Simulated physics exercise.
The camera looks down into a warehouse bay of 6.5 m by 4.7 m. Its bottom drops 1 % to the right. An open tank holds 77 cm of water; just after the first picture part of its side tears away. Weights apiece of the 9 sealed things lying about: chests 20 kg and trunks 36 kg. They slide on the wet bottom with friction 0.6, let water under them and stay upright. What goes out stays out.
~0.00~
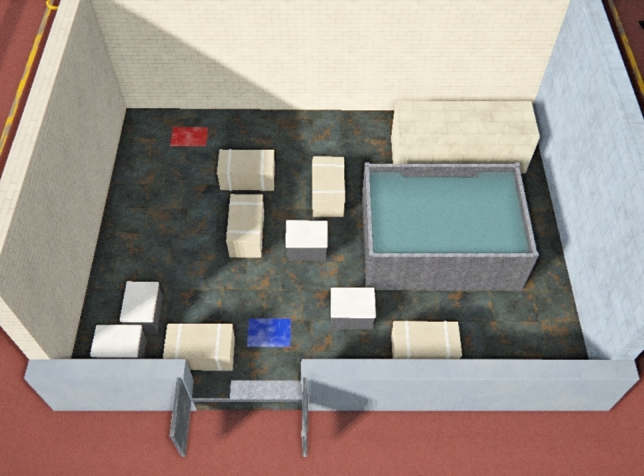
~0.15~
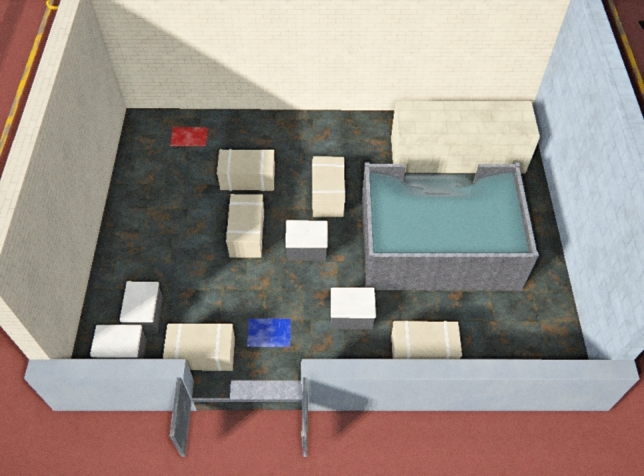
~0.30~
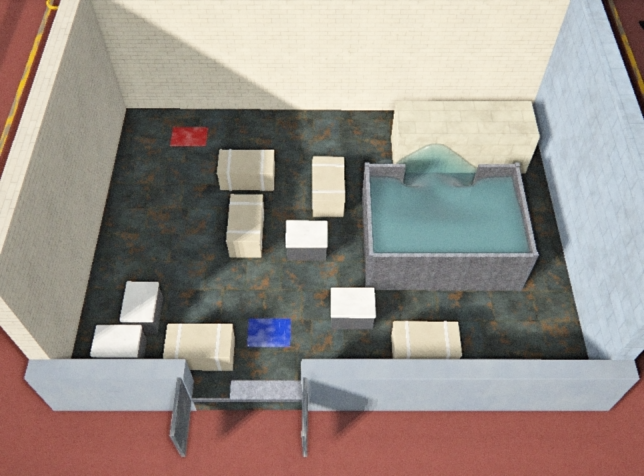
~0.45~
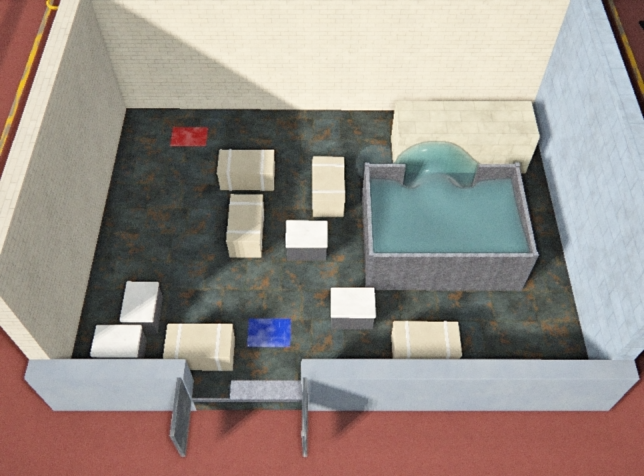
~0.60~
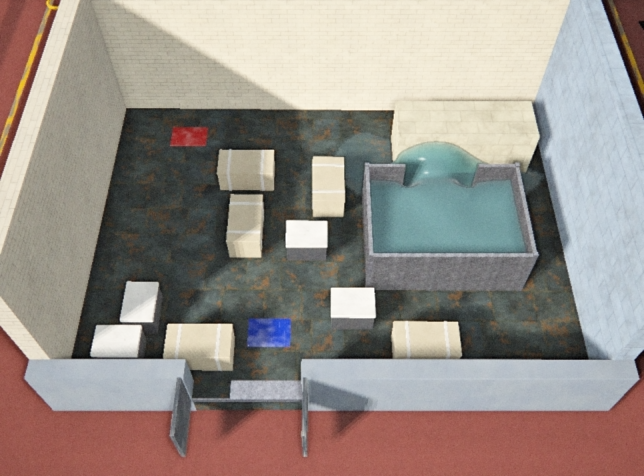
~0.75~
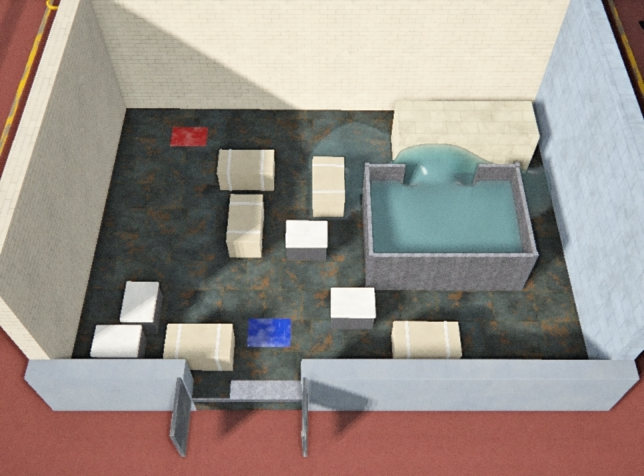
The clip opens on a walled room with scattered boxes, a red patch, a blue patch and a tank of water at right. A gap opens in the tank's back wall, and water bulges out against the pale block behind, then spreads thinly across the floor on both sides while the boxes stay still.
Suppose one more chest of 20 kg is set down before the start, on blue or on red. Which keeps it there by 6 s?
The blue one is safe.
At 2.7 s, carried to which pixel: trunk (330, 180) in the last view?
Near (262, 189).
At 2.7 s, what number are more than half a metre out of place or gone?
I count 1.
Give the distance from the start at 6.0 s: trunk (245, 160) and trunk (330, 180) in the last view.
In turn: 30 cm, 100 cm.
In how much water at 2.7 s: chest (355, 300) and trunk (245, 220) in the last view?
Roughly 1 and 3 cm.
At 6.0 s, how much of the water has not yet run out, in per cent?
About 98 per cent.
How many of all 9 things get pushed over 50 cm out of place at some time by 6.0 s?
That makes 1.
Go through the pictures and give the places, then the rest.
The first picture shows a chest at (116, 340) rests on the ground; a chest at (353, 302), on the bottom; the blue patch at (269, 333); the red patch at (189, 137); 2.8 m2 under water; 0 of 9 have shifted.
The second picture shows a chest at (116, 340), on the bottom; a chest at (353, 302), on the bottom; the blue patch at (269, 333); the red patch at (189, 137); water covers 3.4 m2; 0 of 9 have shifted.
The third picture shows a chest at (116, 340), on the bottom; a chest at (353, 302), on the bottom; the blue patch at (269, 333); the red patch at (189, 137); water covers 3.6 m2; 0 of 9 have shifted.
The fourth picture shows a chest at (116, 340) rests on the ground; a chest at (353, 302) rests on the ground; the blue patch at (269, 333); the red patch at (189, 137); water covers 3.9 m2; 0 of 9 have shifted.
The fifth picture shows a chest at (116, 340) rests on the ground; a chest at (353, 302), on the bottom; the blue patch at (269, 333); the red patch at (189, 137); 4.7 m2 under water; 0 of 9 have shifted.
The sixth picture shows a chest at (116, 340), on the bottom; a chest at (353, 302), on the bottom; the blue patch at (269, 333); the red patch at (189, 137); 5.6 m2 under water; 0 of 9 have shifted.
After 1.2 s on blue it would be 0 cm off in 0 cm of water; on red it would be 0 cm off in 0 cm of water.
After 2.7 s on blue it would be 0 cm off in 2 cm of water; on red it would be 22 cm off in 7 cm of water.
After 4.2 s on blue it would be 0 cm off in 3 cm of water; on red it would be 66 cm off in 7 cm of water.
After 6.0 s on blue it would be 0 cm off in 8 cm of water; on red it would be 89 cm off in 6 cm of water.
